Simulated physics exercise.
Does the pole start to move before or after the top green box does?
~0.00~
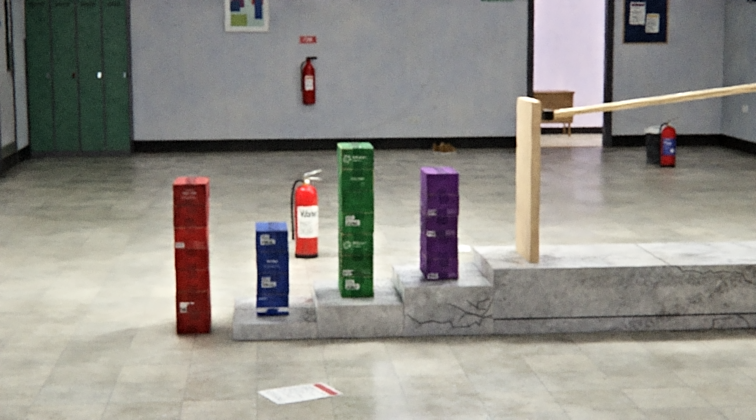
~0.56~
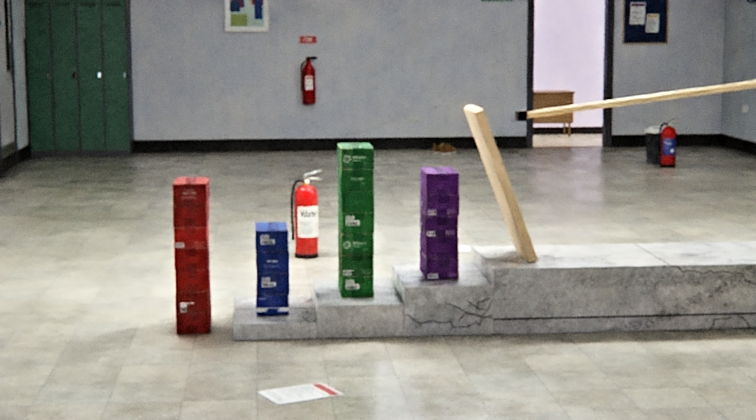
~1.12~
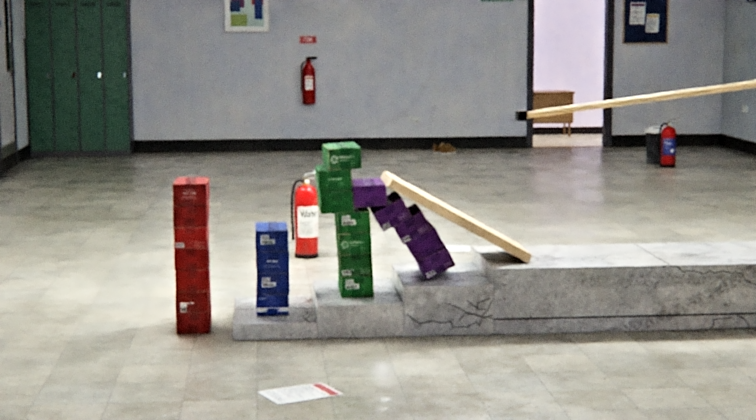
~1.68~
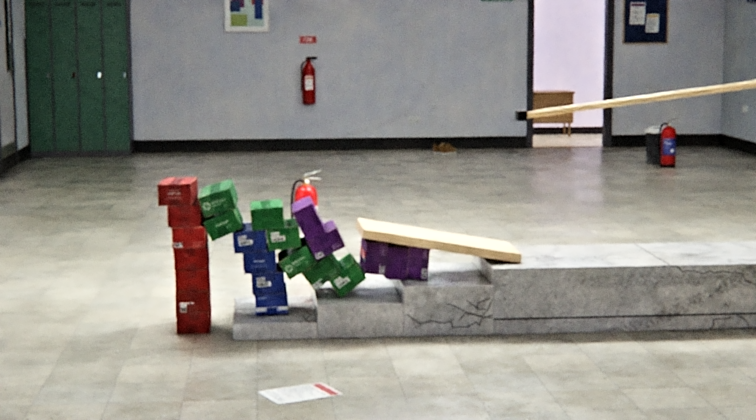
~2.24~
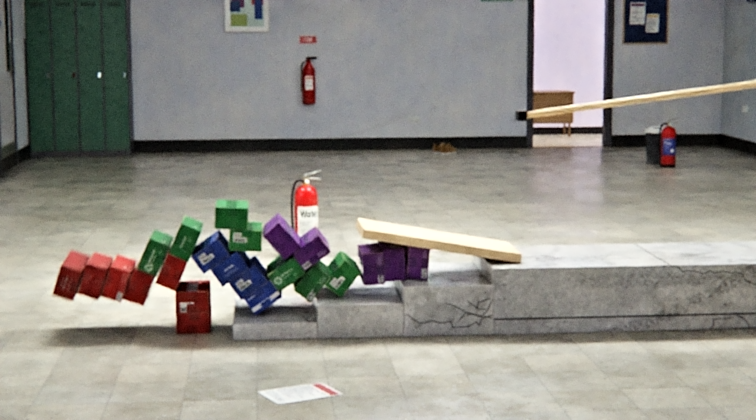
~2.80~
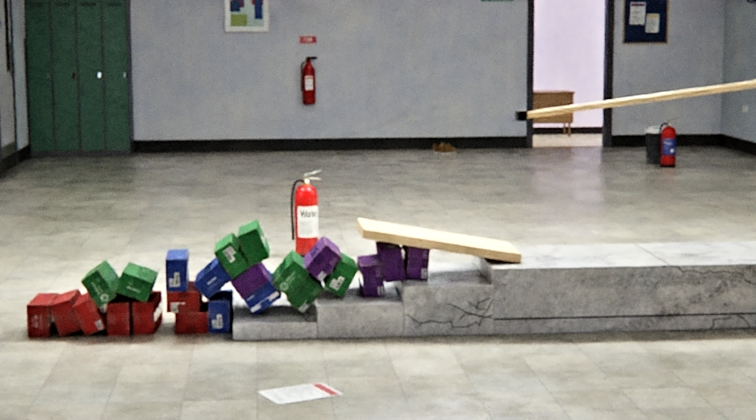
The pole starts to move before the top green box. The green box is still in place while the pole pushes the board, and it shifts only later.
